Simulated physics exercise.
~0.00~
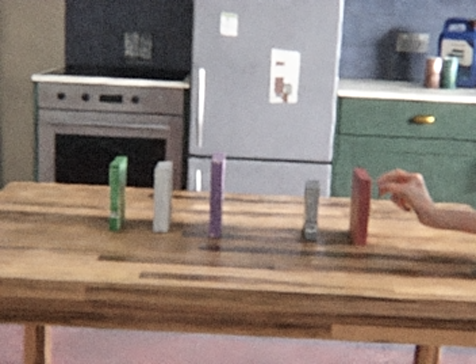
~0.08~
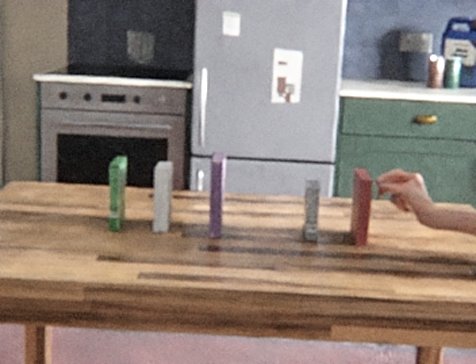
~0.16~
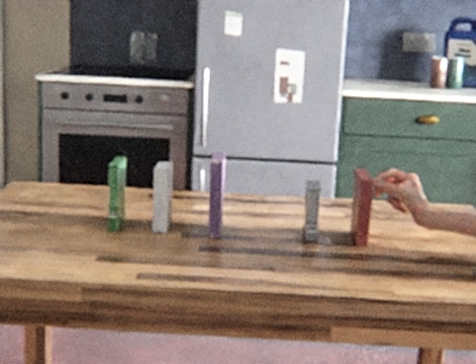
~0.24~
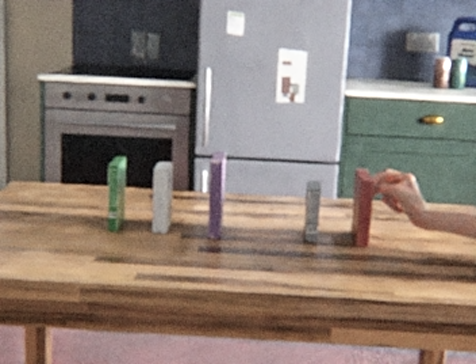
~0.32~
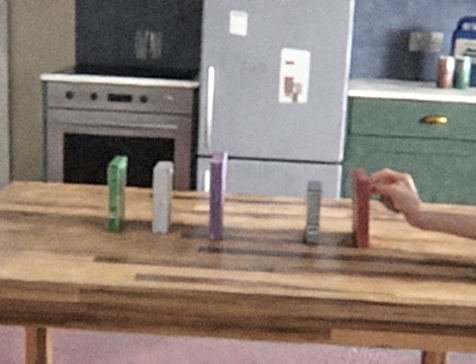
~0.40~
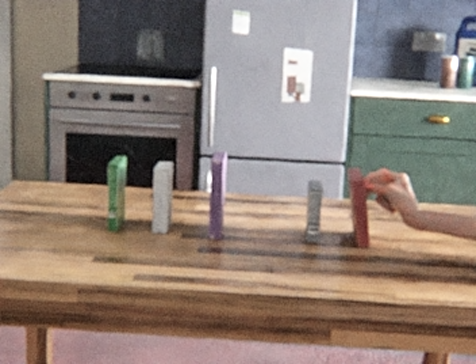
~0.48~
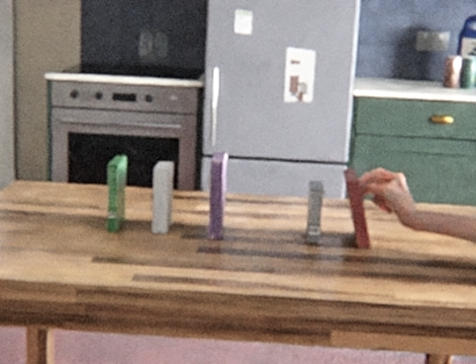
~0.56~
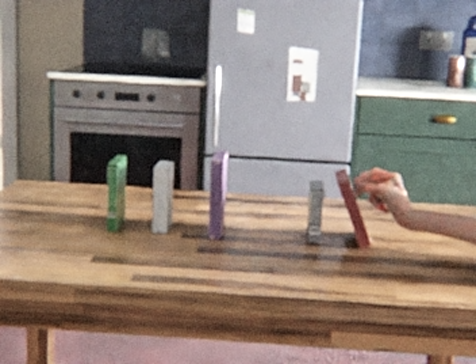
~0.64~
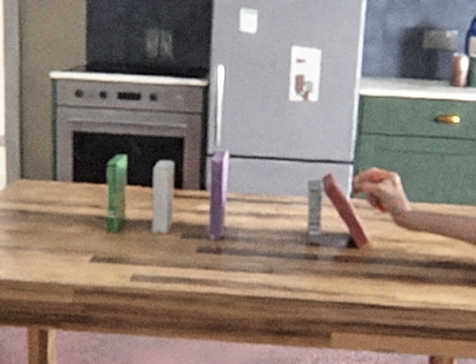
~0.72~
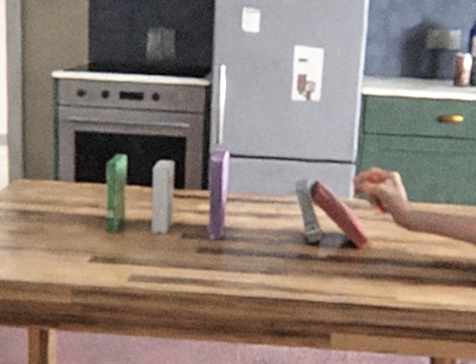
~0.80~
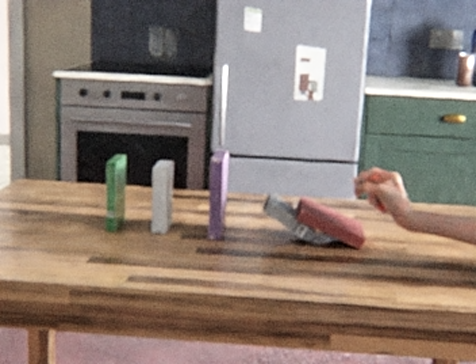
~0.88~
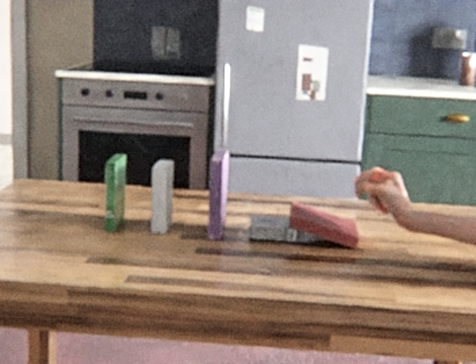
The video shows five upright blocks spaced in a row on a wooden kitchen table as a hand tips the red one leftward. It knocks over the nearby grey one, and both end down, while the purple, white and green ones remain standing.
